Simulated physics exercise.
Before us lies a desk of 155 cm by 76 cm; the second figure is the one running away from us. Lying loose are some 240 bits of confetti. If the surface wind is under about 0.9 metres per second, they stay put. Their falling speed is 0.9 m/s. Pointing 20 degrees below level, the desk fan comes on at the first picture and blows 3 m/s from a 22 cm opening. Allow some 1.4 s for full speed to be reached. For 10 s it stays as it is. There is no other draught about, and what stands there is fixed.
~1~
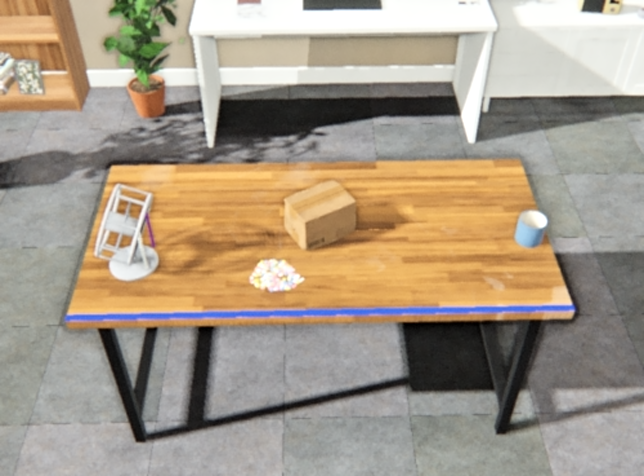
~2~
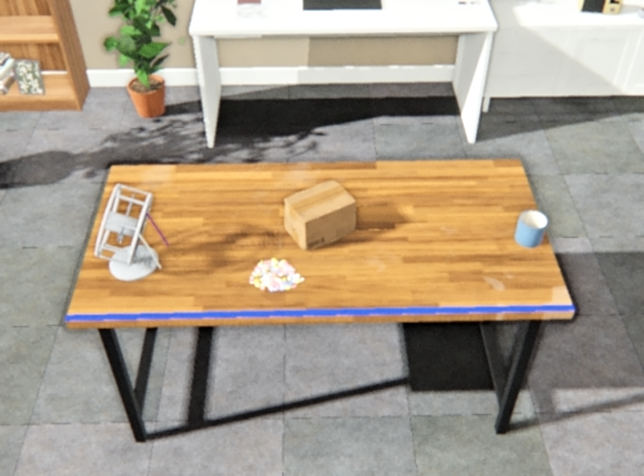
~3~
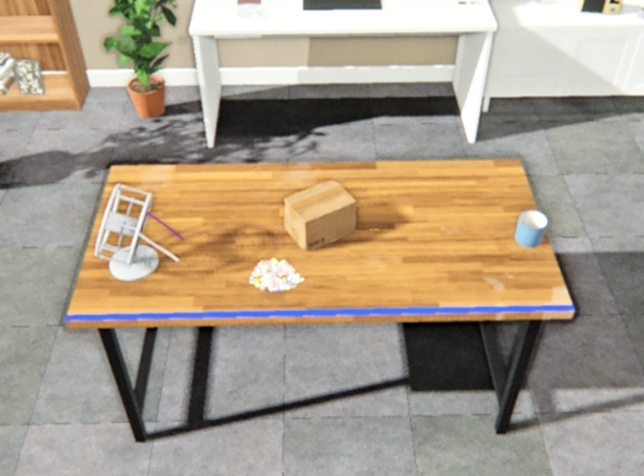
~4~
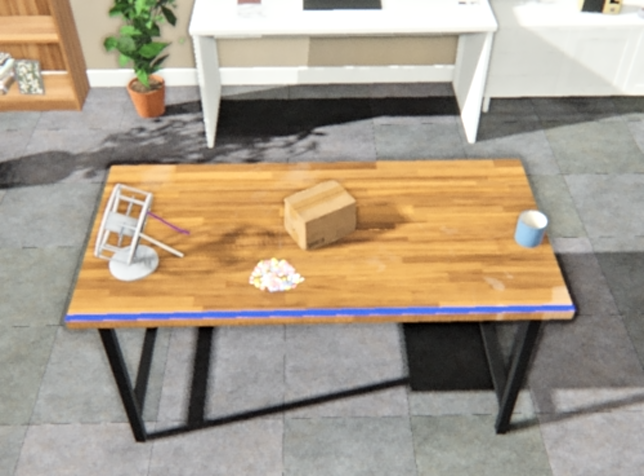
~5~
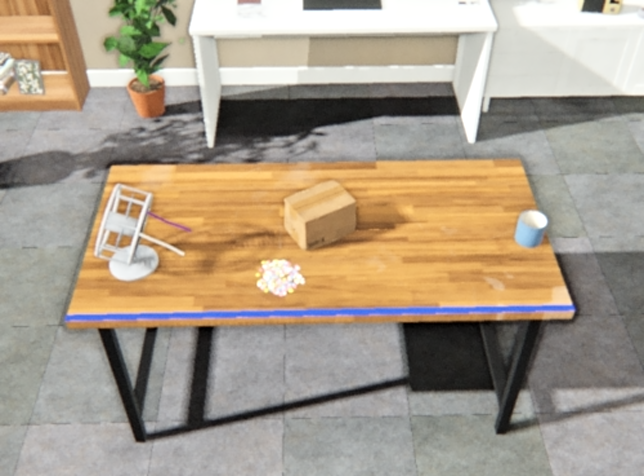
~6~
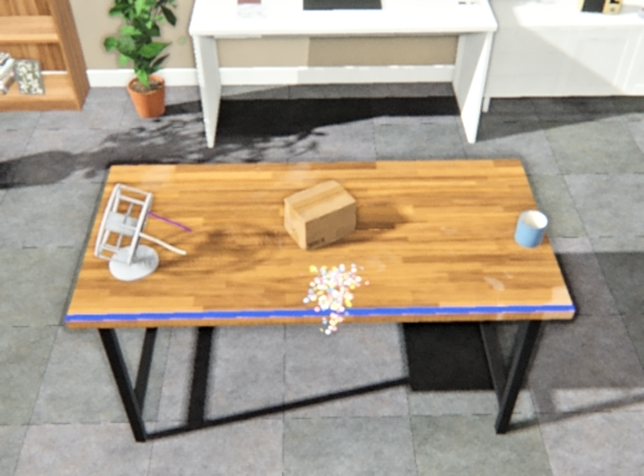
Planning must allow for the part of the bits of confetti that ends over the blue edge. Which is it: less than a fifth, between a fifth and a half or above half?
It ends up beyond one half.
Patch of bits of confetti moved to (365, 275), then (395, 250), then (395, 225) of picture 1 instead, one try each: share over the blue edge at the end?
Going through the three spots in order, you'd get 15 percent, 0 percent and 0 percent.
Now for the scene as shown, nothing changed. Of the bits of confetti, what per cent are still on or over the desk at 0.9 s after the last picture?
Some 4 percent are still there.
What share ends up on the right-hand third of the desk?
Roughly 1 in a hundred.
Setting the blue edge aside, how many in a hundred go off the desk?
My best guess is roughly 30 %.
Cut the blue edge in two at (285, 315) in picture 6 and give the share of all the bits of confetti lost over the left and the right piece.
I'd guess near 0 percent left and close to 70 percent right.
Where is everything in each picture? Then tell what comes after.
In the first frame, the middle of the bits of confetti is near (275, 274), none has stirred yet and the mouth of the desk fan is at (125, 225).
In the second frame, the middle of the bits of confetti is near (275, 273), none has stirred yet and the blue edge is centred on (321, 316).
In the third frame, the middle of the bits of confetti is near (275, 273), none has stirred yet, the top of a box is at (320, 200) and the top of a mug is at (533, 219).
In the fourth frame, the middle of the bits of confetti is near (275, 273) and none has stirred yet.
In the fifth frame, the middle of the bits of confetti is near (281, 276), the farthest in sight from the desk fan is at (302, 282) and about 30 % have left their places.
In the sixth frame, the middle of the bits of confetti is near (333, 286), the farthest in sight from the desk fan is at (367, 283) and all have left their places.
Then, 0.9 s after the last picture, 7 % are on the move or not yet settled, 74 % are over the blue edge.
Then, 2.1 s after the last picture, 4 % are on the move or not yet settled, 74 % are over the blue edge.
Then, 4.4 s after the last picture, 2 % are on the move or not yet settled, 74 % are over the blue edge.
Then, 8.9 s after the last picture, at the end, 74 % are over the blue edge.
